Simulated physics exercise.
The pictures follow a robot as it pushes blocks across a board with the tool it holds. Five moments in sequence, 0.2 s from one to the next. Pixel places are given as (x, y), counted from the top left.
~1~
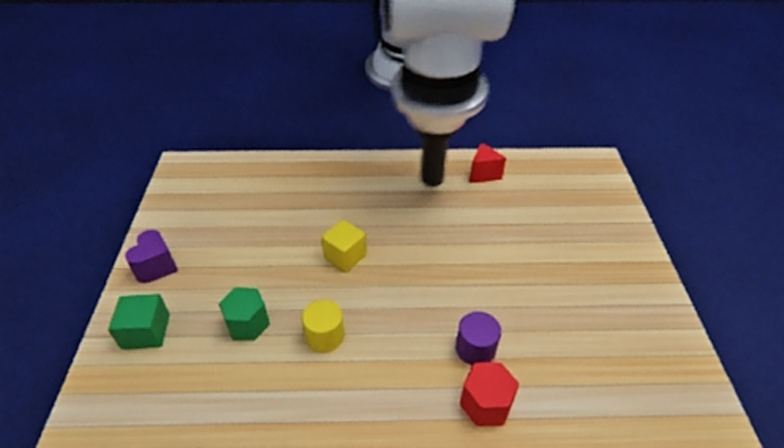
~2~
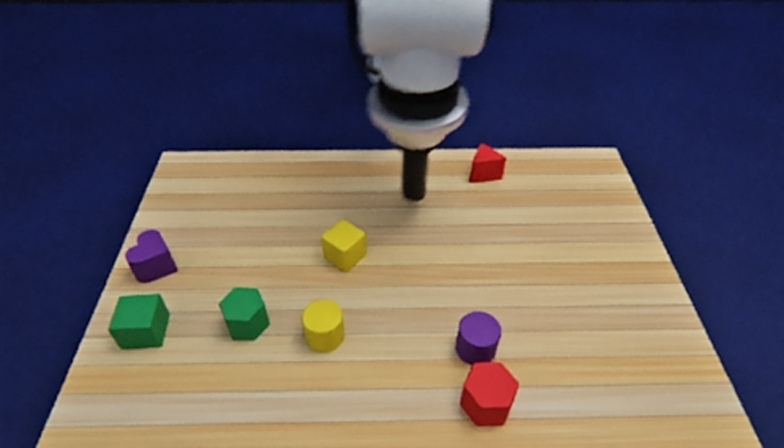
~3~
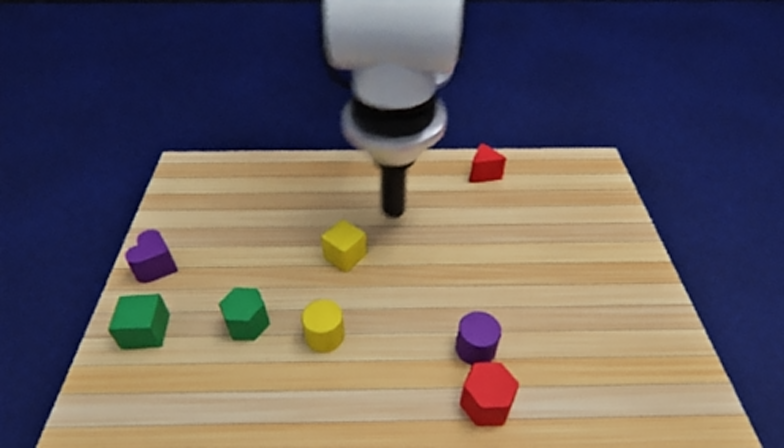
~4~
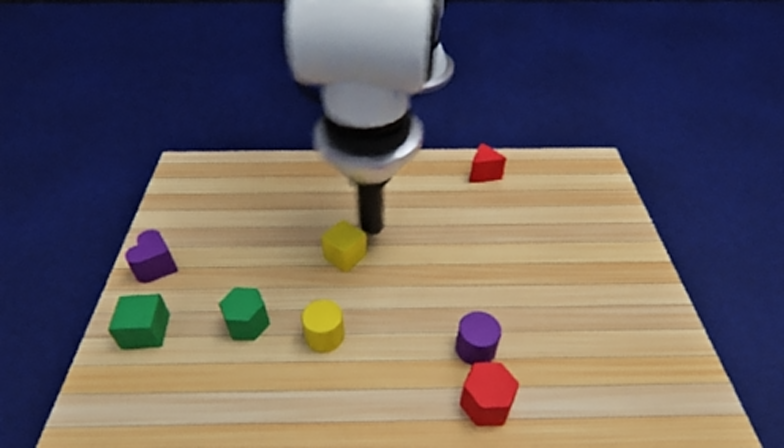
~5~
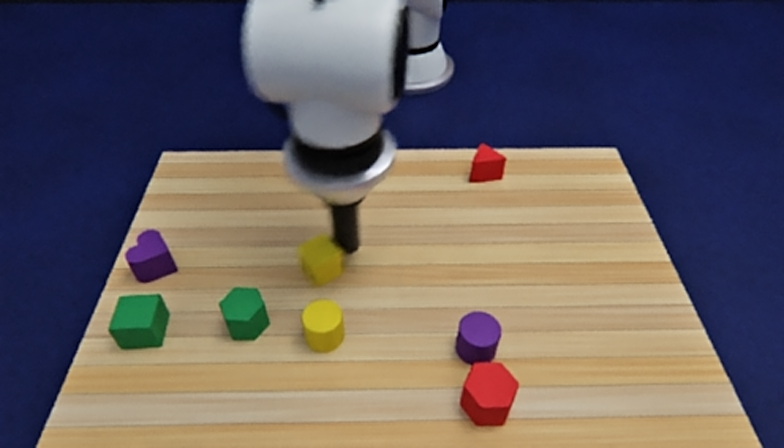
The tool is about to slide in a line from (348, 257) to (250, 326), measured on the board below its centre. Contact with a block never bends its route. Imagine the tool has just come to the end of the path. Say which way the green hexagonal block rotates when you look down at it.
It swings round anticlockwise.
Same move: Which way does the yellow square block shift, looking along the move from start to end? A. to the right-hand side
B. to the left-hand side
Correct choice: A.
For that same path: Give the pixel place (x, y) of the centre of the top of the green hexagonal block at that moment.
The middle of the upper face of the green hexagonal block will lie at about (207, 322) in the picture.
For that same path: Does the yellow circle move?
Short answer: No.
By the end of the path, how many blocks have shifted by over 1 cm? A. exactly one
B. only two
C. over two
I'll go with B - only two.
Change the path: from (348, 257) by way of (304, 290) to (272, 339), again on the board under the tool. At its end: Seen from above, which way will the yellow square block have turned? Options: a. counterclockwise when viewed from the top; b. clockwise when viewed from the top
b - clockwise when viewed from the top.
On the path given first. One third of the way, tool (315, 267); yellow square block (284, 268), turned 15° clockwise.
Two thirds of the way, tool (281, 290); green hexagonal block (217, 316), turned 40° anticlockwise; yellow square block (245, 285), turned 40° clockwise.
At the end, tool (246, 315); green hexagonal block (207, 322), turned 60° anticlockwise; yellow square block (220, 286), turned 55° clockwise; yellow circle unmoved.
